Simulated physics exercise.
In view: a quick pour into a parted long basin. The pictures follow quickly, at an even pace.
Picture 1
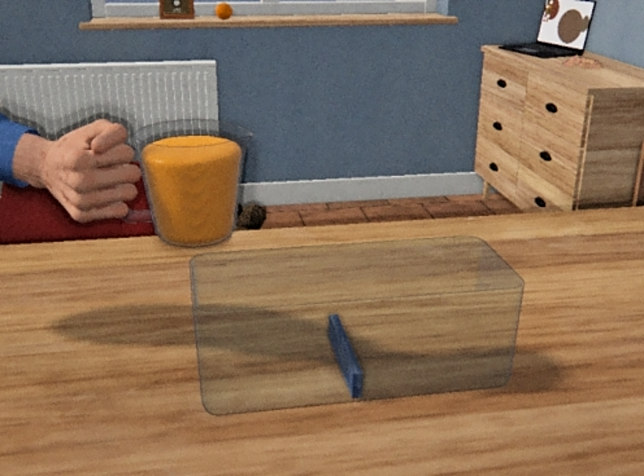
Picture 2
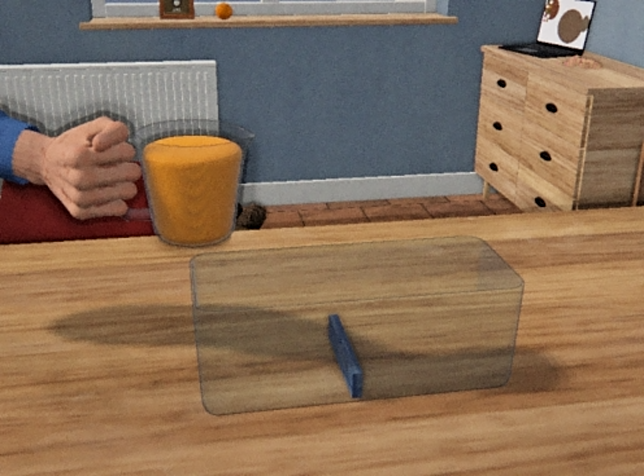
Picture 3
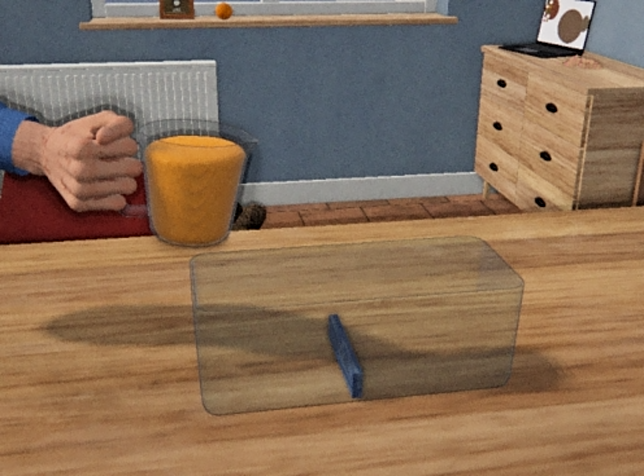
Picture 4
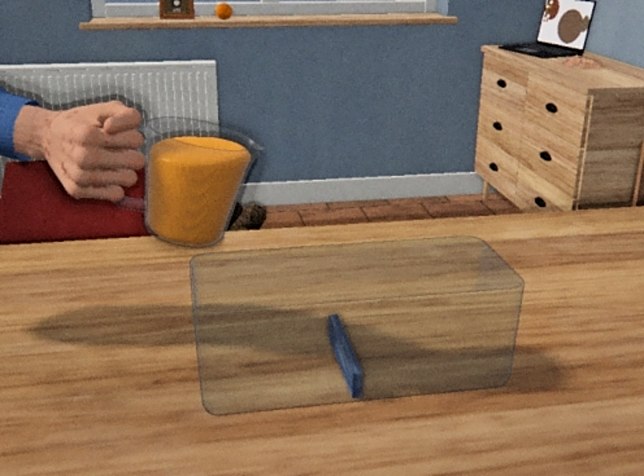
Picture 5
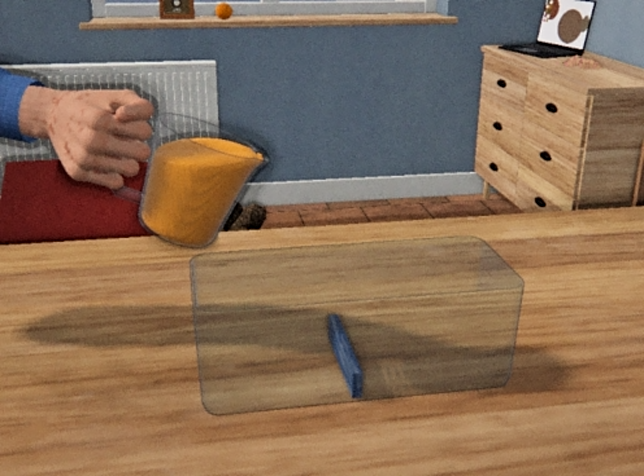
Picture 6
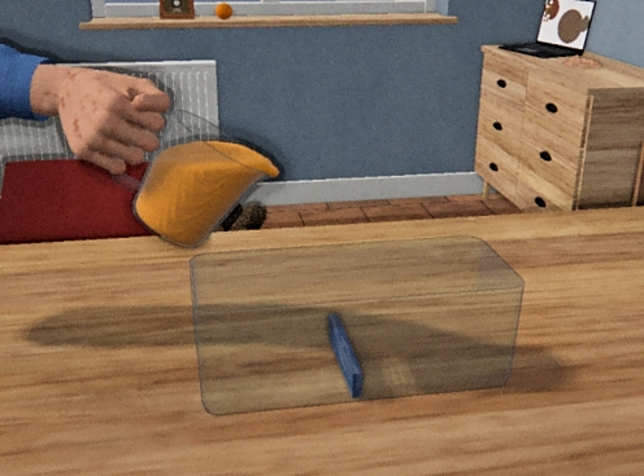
A hand tilted a clear jug of orange liquid to the right, slowly at first and then more steeply, until the liquid reached its lip, behind a see-through basin with a small blue divider.
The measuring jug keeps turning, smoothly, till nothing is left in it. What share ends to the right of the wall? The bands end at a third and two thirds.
It comes to under a third.
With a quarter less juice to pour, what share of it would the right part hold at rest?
Some 10 per cent.
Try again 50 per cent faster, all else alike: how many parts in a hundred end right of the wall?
Some 15 per cent.
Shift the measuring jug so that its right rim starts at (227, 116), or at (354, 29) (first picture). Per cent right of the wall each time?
Roughly 10 per cent, and 85 per cent.
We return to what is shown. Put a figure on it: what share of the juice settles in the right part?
Near 15 %.
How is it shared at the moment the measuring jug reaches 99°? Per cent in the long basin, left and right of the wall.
Some 30 per cent left and 0 right.
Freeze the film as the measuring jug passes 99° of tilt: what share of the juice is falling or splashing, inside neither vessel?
It comes to 25 per cent or so.
A moment on, the measuring jug is tipped on its side and 43 per cent is still to pour, 31 is left of the wall and 2 right of it.
Next, the measuring jug is tipped right over and 3 per cent is still to pour, 86 is left of the wall and 6 right of it.
Then the measuring jug is tipped right over and 0 per cent is still to pour, 86 is left of the wall and 12 right of it.
Later the measuring jug is tipped right over and 0 per cent is still to pour, 85 is left of the wall and 13 right of it.
At rest 84 per cent lies left of the wall, 13 right of it and 2 outside.
